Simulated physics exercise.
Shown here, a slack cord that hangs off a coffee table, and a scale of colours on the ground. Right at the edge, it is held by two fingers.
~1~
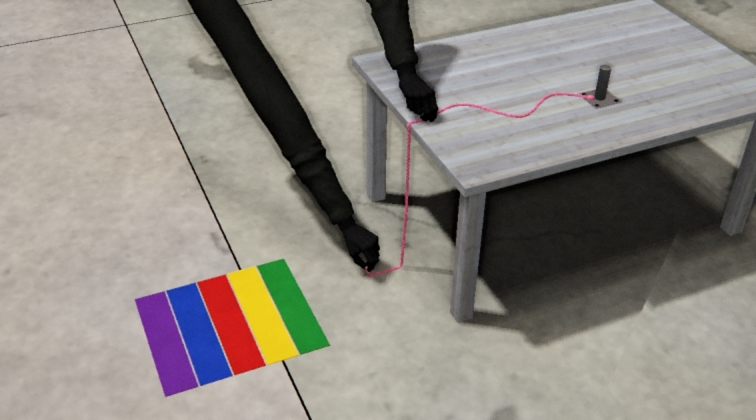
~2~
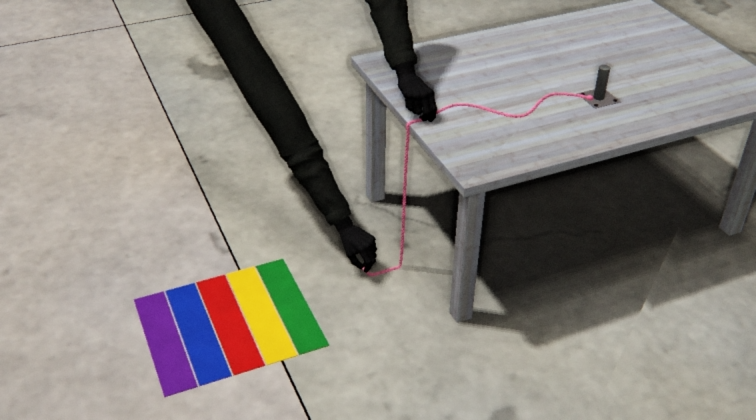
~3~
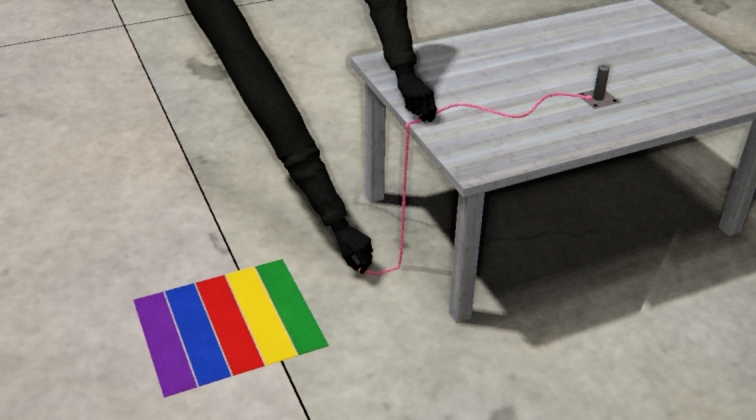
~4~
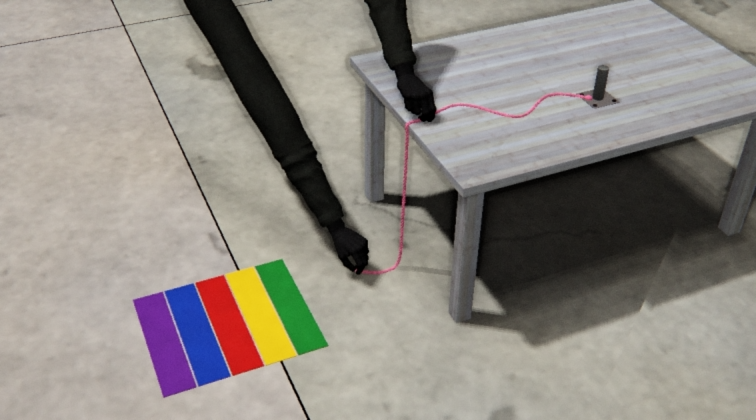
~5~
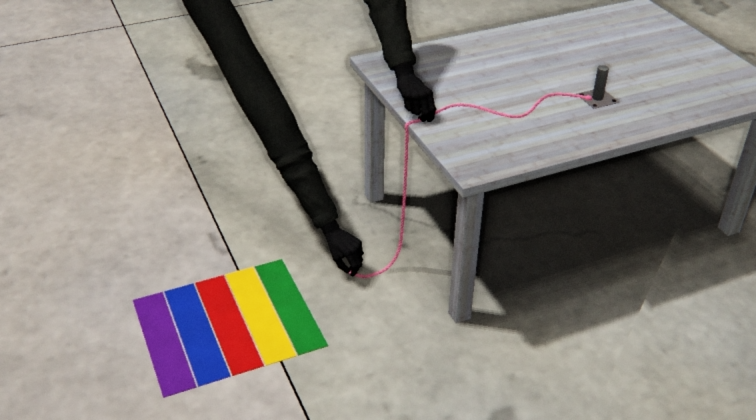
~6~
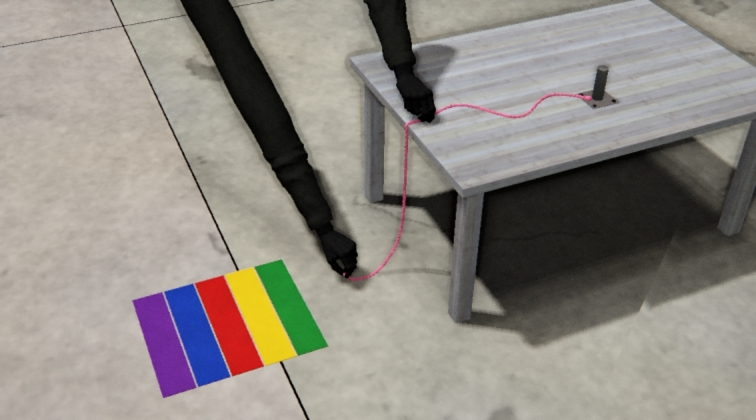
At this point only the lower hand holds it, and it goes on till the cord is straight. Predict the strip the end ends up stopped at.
The end ends up at the red strip.
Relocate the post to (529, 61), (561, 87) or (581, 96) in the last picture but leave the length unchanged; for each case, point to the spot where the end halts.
Approximate pixels in order: (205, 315), (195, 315), (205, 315).
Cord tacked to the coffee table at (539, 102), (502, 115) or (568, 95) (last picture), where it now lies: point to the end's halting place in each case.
Pixel places, try by try: (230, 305), (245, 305), (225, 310).
Early on, end near (278, 293); over green.
Midway, end near (243, 303); over yellow.
At the end of the slack, end near (221, 310); over red. The red one.
